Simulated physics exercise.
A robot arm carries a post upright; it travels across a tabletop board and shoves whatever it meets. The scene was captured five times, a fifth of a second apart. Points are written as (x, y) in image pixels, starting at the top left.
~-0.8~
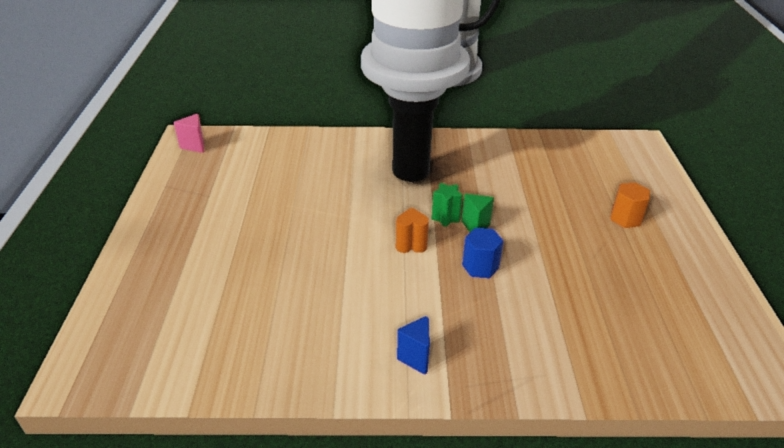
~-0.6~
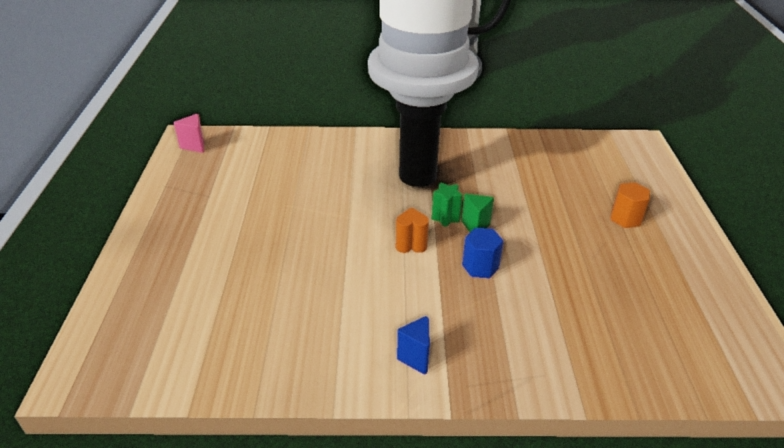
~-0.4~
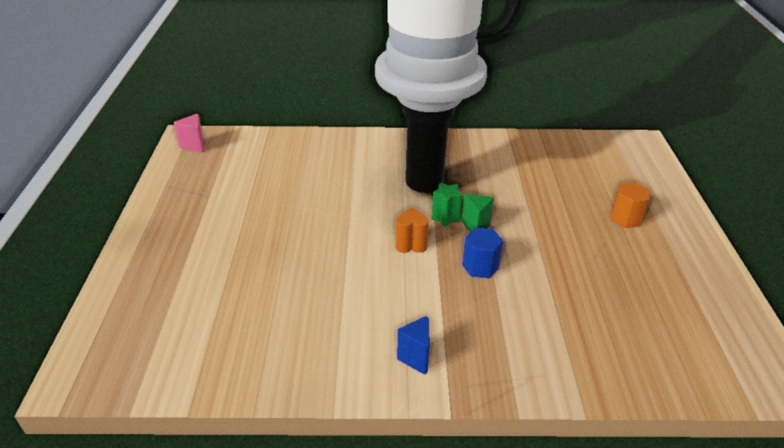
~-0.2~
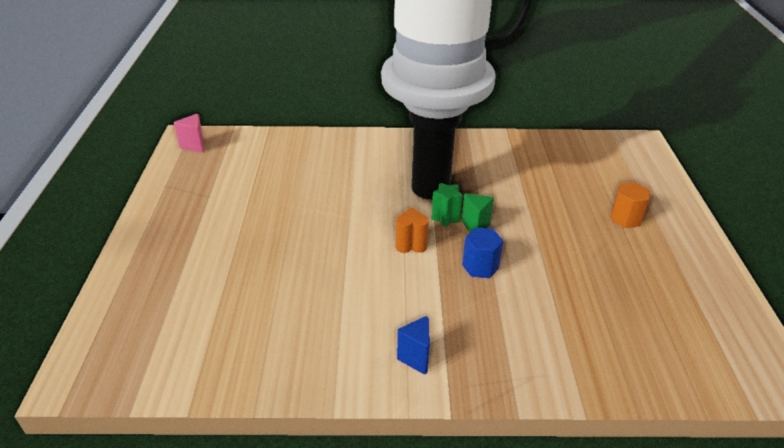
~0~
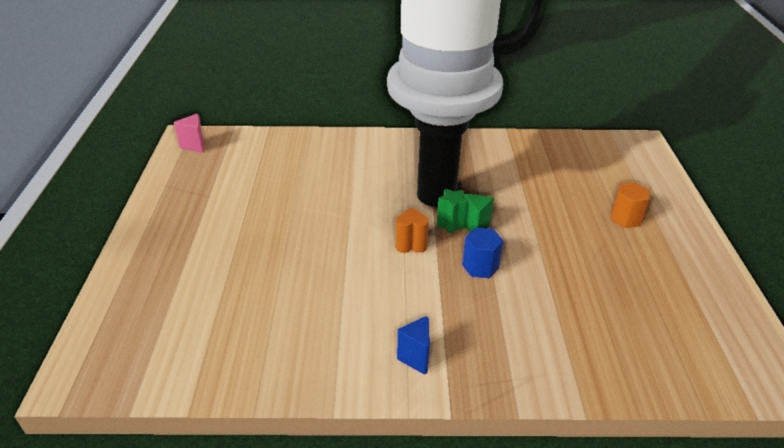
On a wooden board, a robot arm's black post slides toward the viewer and right, nudging a green star against a green block.
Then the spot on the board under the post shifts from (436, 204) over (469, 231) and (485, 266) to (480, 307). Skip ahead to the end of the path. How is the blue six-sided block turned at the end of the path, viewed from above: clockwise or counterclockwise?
Rotation: Counter-clockwise.
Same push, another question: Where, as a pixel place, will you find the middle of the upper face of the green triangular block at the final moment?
In the picture, that point is around (517, 221).
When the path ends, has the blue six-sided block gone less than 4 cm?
No.
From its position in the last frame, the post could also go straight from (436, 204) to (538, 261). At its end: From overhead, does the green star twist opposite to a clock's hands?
The answer is no.
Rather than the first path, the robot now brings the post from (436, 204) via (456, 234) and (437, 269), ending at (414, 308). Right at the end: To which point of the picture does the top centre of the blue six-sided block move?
Pixel (496, 257).
What follows on the original path. One third of the way, post at (471, 223); green star at (469, 225); green triangular block at (508, 214), turned 45° anticlockwise; blue six-sided block at (487, 242).
Two thirds of the way, post at (487, 258); green star at (462, 252), turned 45° clockwise; green triangular block at (517, 221), turned 110° anticlockwise; blue six-sided block at (493, 266), turned 60° anticlockwise.
At the end, post at (481, 299); orange heart unmoved; green star at (448, 265), turned 105° clockwise; green triangular block at (517, 221), turned 110° anticlockwise; blue six-sided block at (496, 311), turned 85° anticlockwise.
